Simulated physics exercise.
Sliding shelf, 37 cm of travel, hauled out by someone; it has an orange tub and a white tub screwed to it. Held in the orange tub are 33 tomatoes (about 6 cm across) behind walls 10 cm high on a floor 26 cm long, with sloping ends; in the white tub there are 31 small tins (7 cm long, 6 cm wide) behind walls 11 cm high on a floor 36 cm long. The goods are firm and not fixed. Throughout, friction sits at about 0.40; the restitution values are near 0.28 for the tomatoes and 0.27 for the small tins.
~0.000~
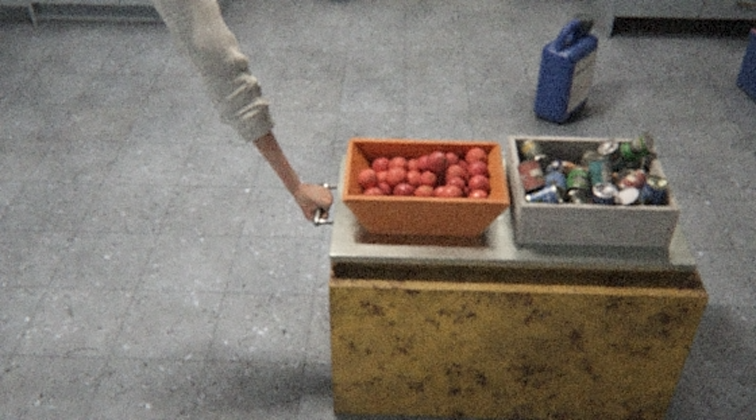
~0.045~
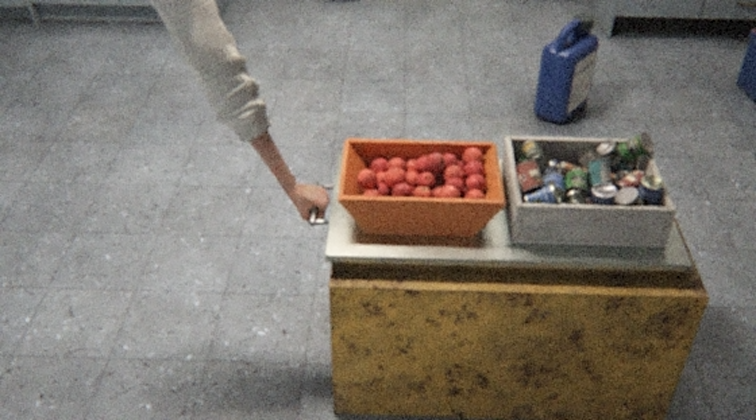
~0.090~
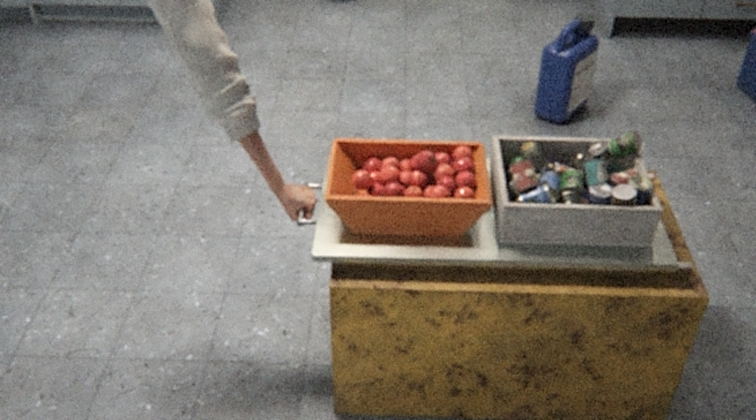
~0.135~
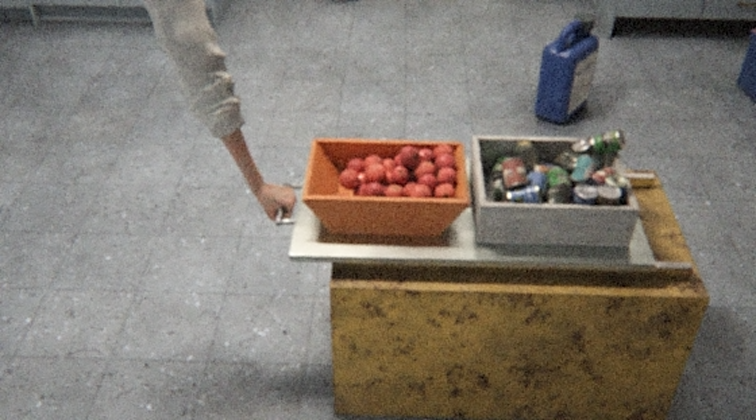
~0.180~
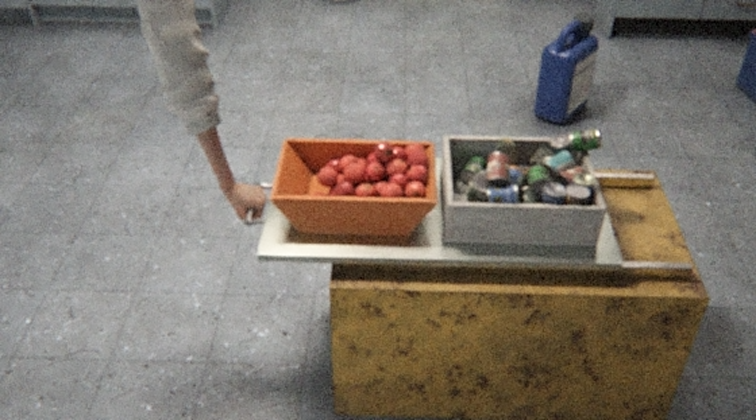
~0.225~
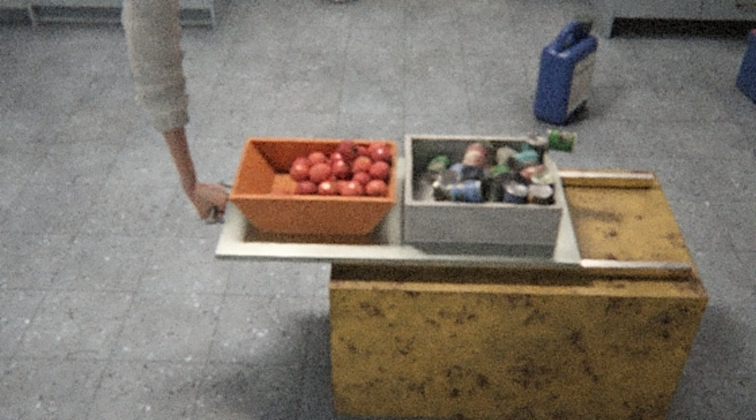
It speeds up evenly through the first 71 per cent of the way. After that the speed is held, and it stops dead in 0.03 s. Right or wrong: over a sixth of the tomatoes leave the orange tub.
Right.
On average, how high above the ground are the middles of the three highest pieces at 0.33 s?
Height, averaged: Around 72 cm.
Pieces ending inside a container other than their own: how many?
About 0.
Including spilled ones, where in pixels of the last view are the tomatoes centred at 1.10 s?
Centre: Around (246, 189) px.
After 0.25 s, end of travel.
After 0.33 s, orange tub 33 in, 0 out and white tub 30 in, 1 out.
After 0.45 s, orange tub 28 in, 5 out and white tub 30 in, 1 out.
After 0.67 s, orange tub 24 in, 9 out and white tub 29 in, 2 out.
Outcome (at 1.10 s), orange tub 24 in, 9 out and white tub 29 in, 2 out. Asked share, 9 of 33, 27 per cent.
